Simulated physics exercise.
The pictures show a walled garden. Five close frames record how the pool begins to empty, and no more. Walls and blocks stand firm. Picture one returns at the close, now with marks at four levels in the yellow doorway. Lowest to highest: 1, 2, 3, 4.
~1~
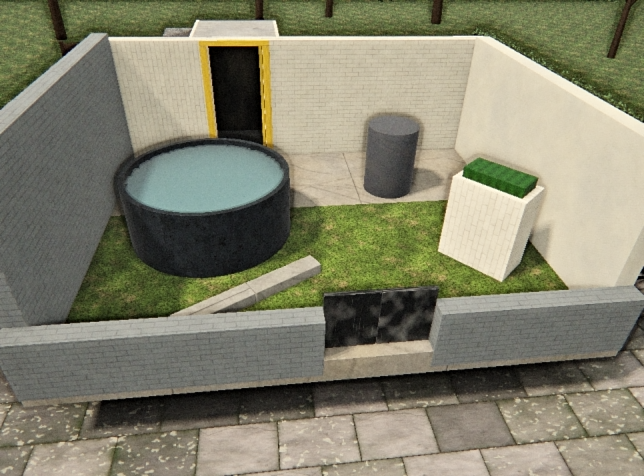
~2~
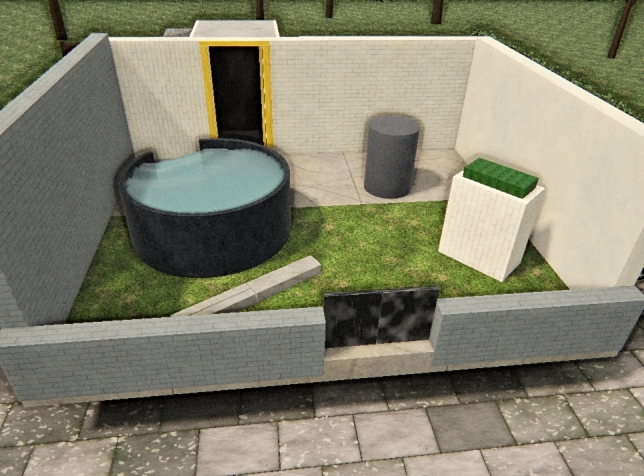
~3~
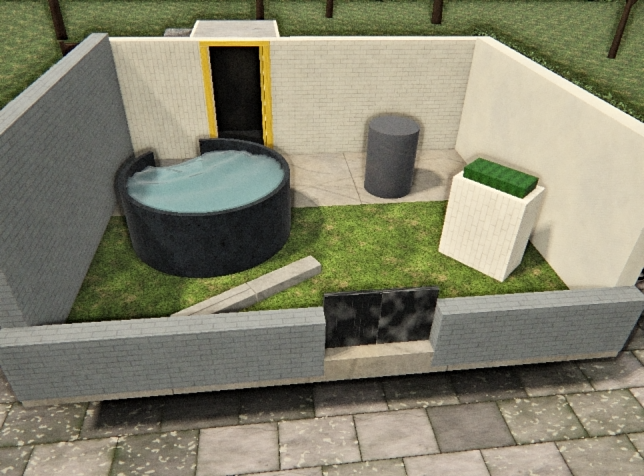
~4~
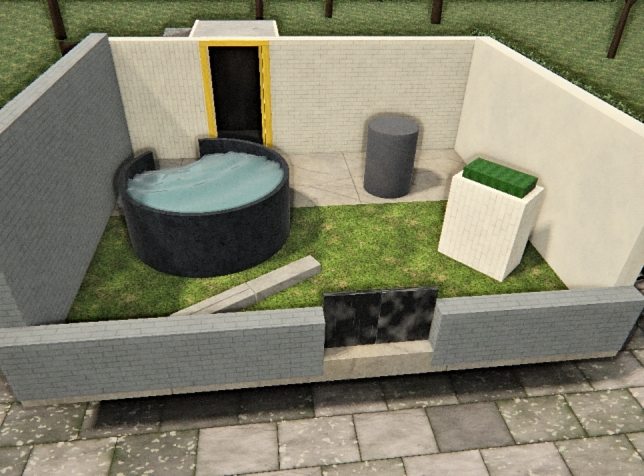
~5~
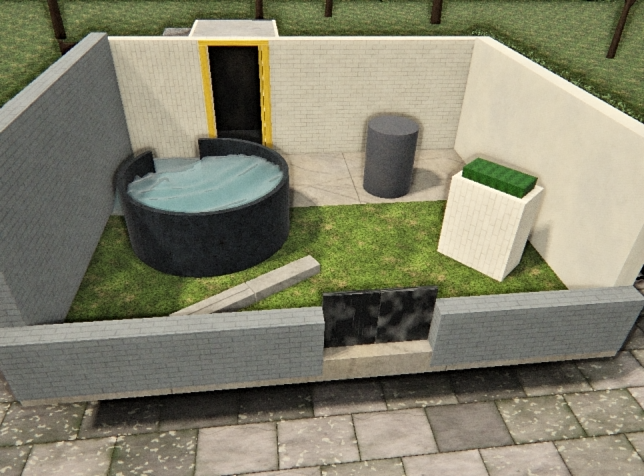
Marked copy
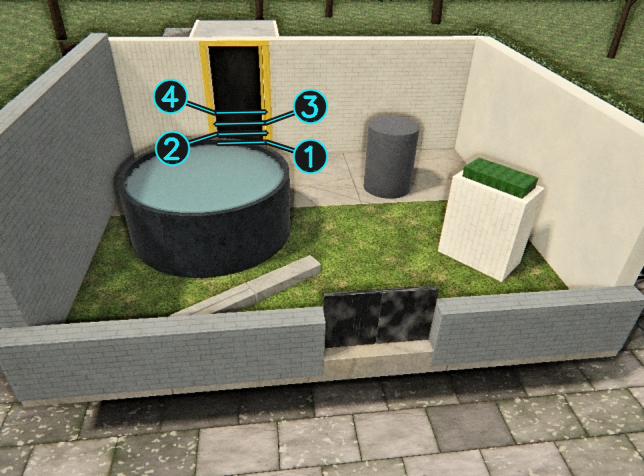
Walled garden with a round dark pool, its back rim opening in a gap, water dipping and rippling, then showing just beyond.
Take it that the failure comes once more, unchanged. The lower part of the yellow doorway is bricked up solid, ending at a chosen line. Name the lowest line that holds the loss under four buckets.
Height 1.
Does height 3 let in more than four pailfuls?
No, that is safe.
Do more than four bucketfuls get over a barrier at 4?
No.
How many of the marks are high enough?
All four.
On the marked copy, 1 at (242, 142); 2 at (241, 133); 3 at (240, 123); 4 at (240, 112); from the bottom up 1, 2, 3, 4.
Choosing 1, a splash gets over, under a bucket.
Choosing 2, nothing gets over.
Choosing 3, nothing gets over.
Choosing 4, nothing gets over.
